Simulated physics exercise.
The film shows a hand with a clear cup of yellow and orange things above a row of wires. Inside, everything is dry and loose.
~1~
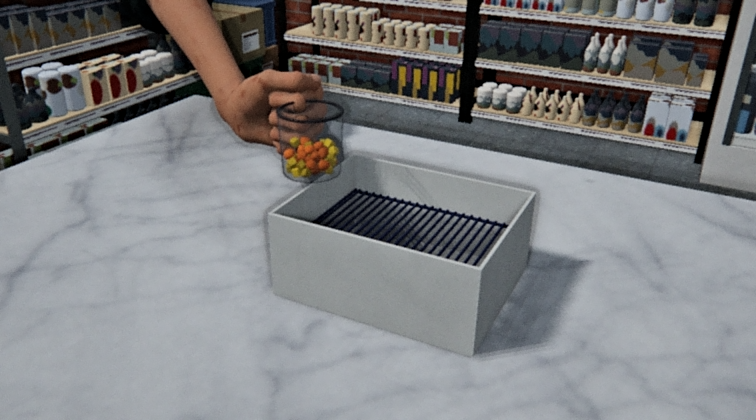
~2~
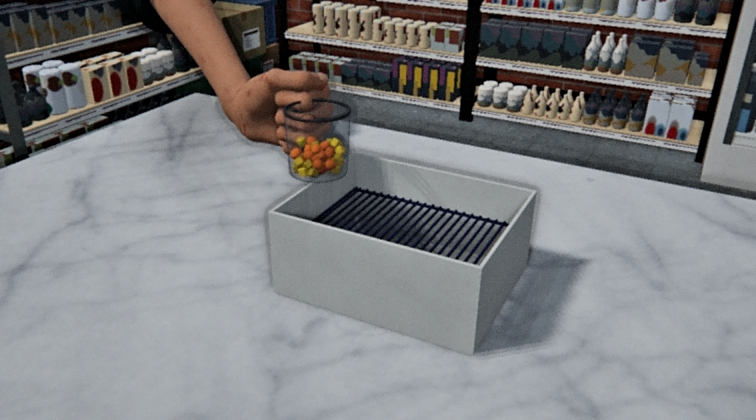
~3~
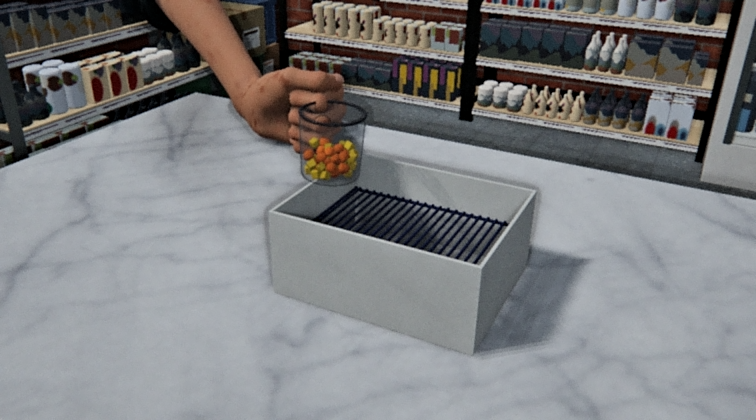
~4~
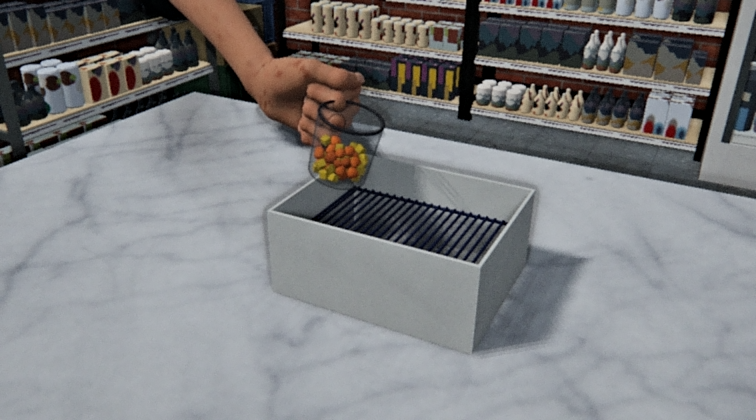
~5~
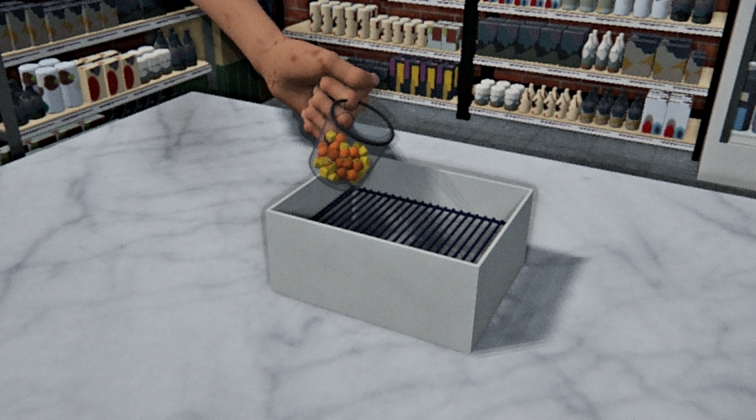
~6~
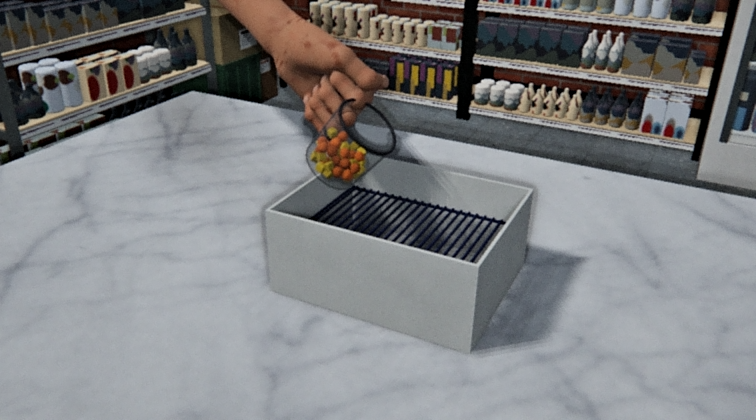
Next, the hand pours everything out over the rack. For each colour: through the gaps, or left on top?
Yellow pieces are caught; orange pieces are caught.
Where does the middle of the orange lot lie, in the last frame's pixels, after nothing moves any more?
I'd say it settles close to (386, 229).
Then, 0.36 s past the last view, yellow ones, all in the cup; orange ones, all in the cup.
Then, 0.74 s past the last view, yellow ones, all in the cup; orange ones, all in the cup.
Then, 1.20 s past the last view, yellow ones, a small part in the cup, nearly all on or over the wires; orange ones, all on or over the wires.
Finally, yellow ones, all on the wires, none under the rack; orange ones, all on the wires, none under the rack.
